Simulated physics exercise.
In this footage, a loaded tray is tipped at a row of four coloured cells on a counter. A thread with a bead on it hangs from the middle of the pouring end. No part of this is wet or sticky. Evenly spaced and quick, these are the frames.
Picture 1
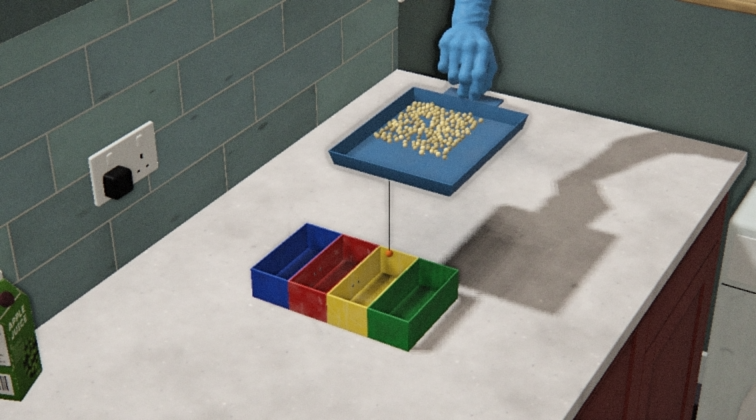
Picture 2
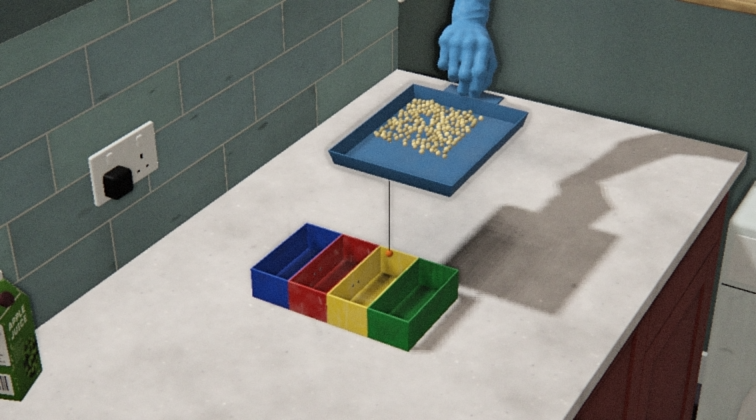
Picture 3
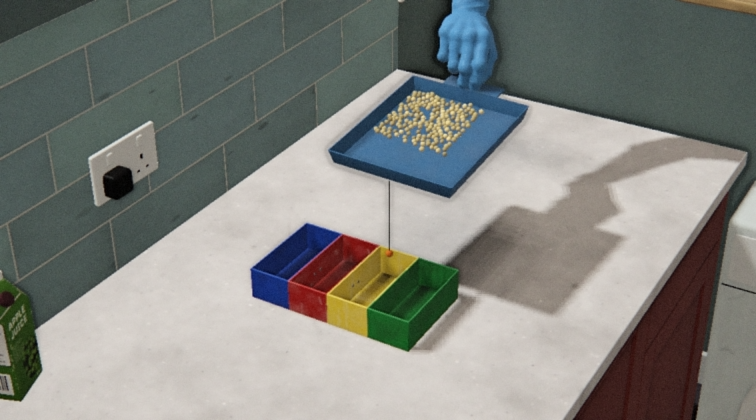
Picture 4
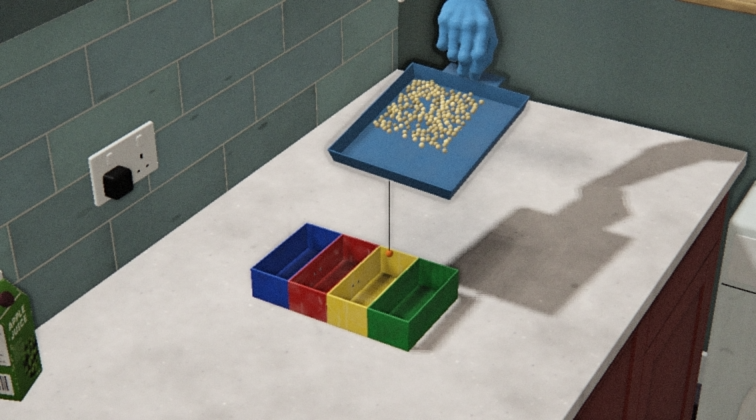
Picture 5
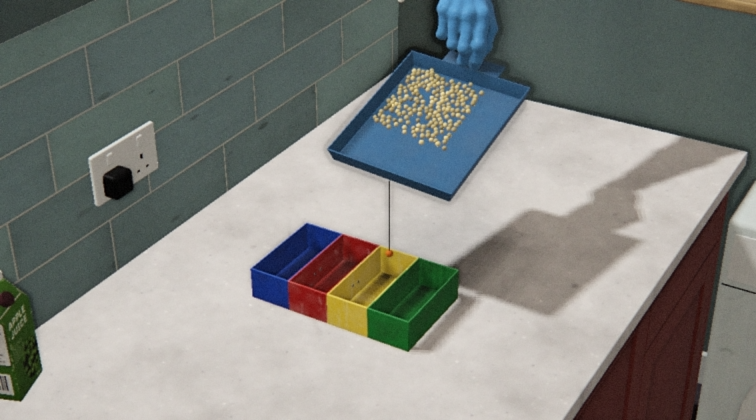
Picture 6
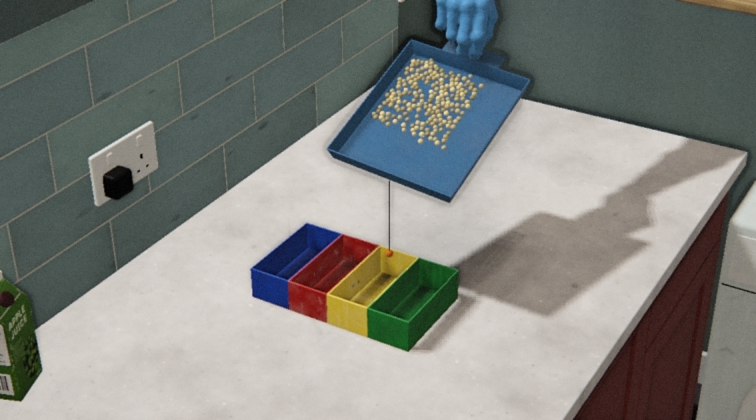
On a kitchen counter, a blue-gloved hand raises the back of a blue tray of soya beans, tilting it toward its lower right corner above blue, red, yellow and green cells, while the beans stay mostly in place.
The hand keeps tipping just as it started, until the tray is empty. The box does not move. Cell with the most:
Green.
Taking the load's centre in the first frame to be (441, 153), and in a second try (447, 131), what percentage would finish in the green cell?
In order, roughly 50 % and 60 %.
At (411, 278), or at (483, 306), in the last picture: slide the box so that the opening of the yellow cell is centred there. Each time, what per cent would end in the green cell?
Close to 60 in a hundred, then close to 0 in a hundred.
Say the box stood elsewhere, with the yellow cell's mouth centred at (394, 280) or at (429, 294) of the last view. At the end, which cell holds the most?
The green one, then that yellow cell.
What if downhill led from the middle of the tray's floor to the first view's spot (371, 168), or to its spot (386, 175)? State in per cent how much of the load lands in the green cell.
Lab note: Try one about 0 %, try two about 0 %.
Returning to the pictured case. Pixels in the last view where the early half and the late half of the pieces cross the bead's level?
First close to (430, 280), next close to (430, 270).
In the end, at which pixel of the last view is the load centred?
I'd put the middle somewhere around (422, 319).
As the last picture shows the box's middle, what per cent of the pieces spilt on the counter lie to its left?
Estimate: About 0 in every hundred.
Shortly afterwards, tray tipped steeply; the bulk on the tray; only a few in the green cell; near a quarter falling or outside the box.
Next, tray tipped right over; near a third on the tray; near a quarter in the green cell; only a few in the yellow cell; near a third falling or outside the box.
Some moments later, tray tipped past a quarter turn; near two thirds in the green cell; only a few in the yellow cell; near a third falling or outside the box.
In the end, tray tipped past a quarter turn; near two thirds in the green cell; only a few in the yellow cell; none at all in the red cell; none at all in the blue cell; near a third outside the box.
